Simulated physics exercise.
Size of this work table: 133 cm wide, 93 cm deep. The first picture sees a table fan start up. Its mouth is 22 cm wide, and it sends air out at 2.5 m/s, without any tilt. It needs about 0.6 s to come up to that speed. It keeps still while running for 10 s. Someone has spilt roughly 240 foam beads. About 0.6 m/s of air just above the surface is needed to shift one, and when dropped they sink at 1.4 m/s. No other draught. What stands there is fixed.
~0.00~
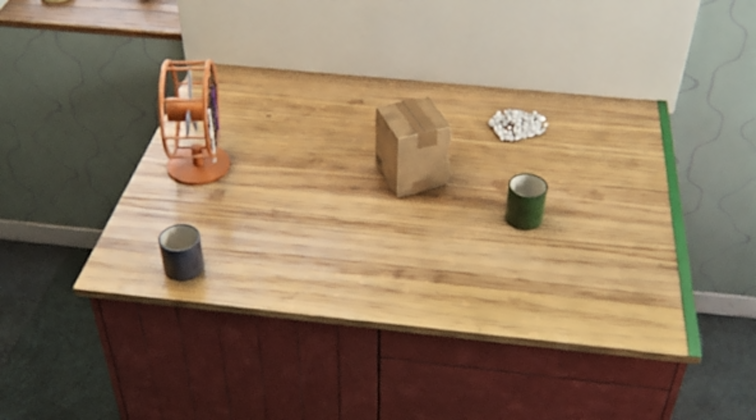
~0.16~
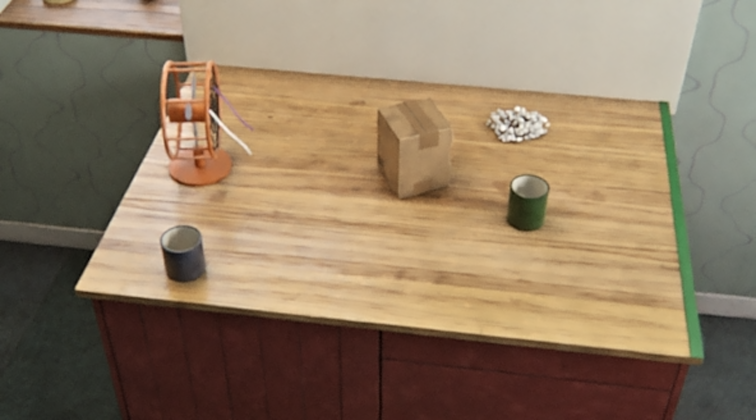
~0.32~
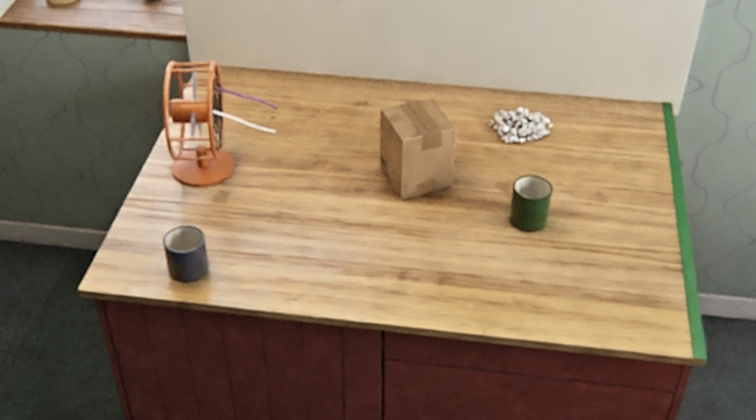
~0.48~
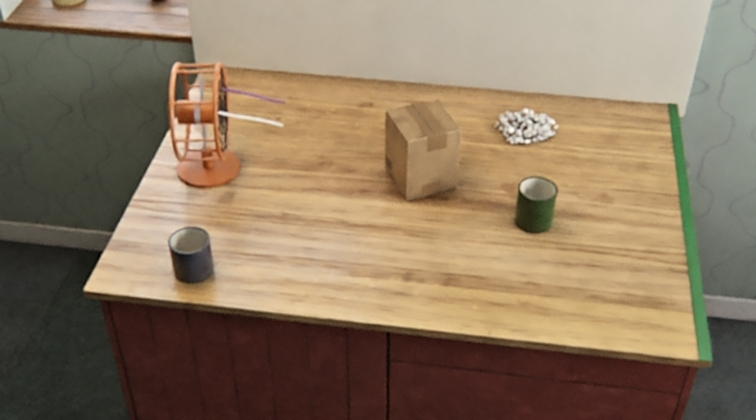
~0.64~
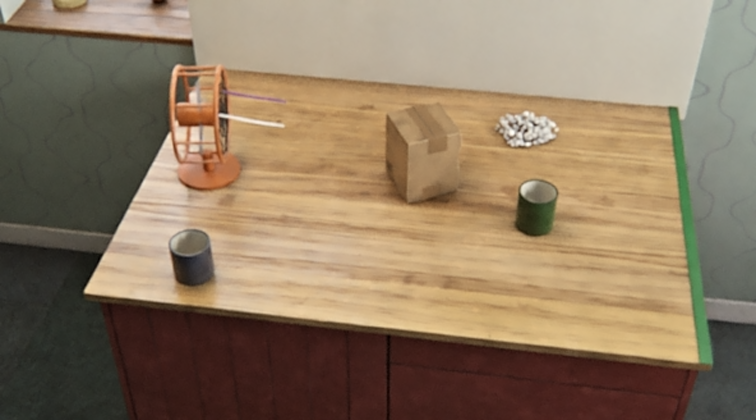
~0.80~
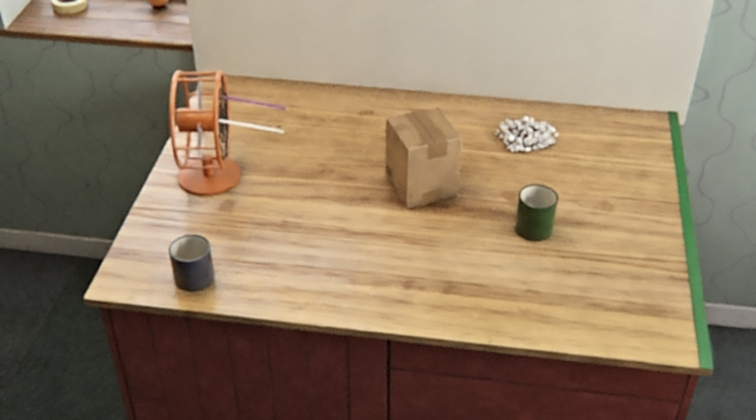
In this clip, an orange table fan at the left of a wooden table starts up, its ribbons lifting and streaming rightward, while a cardboard box, two mugs and a patch of small white beads stay still.
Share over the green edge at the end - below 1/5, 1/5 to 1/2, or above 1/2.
Above 1/2.
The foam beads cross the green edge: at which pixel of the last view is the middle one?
I'd point to somewhere near (684, 158).
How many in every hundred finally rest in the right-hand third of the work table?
Roughly 0 in a hundred.
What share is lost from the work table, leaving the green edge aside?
My best guess is roughly 0 %.
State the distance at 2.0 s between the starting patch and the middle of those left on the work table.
About 25 cm.
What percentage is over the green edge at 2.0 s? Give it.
About 20 per cent.
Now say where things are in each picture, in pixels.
In the first picture, the middle of the foam beads is near (517, 125), none has stirred yet and the mouth of the table fan is at (191, 109).
In the second picture, the middle of the foam beads is near (520, 124), none has stirred yet and the green edge is centred on (684, 211).
In the third picture, the middle of the foam beads is near (523, 125), none has stirred yet, the top of a box is at (418, 118) and the top of a mug is at (533, 187).
In the fourth picture, the middle of the foam beads is near (528, 127) and none has stirred yet.
In the fifth picture, the middle of the foam beads is near (529, 129) and none has stirred yet.
In the sixth picture, the middle of the foam beads is near (529, 134) and none has stirred yet.
After 2.0 s, 25 % are over the green edge; the middle of those still in play is near (620, 170); 0 % have settled or left.
After 3.2 s, 92 % are over the green edge; 83 % have settled or left.
After 5.5 s, 100 % are over the green edge; 100 % have settled or left.
After 10.0 s, at the end, 100 % are over the green edge.
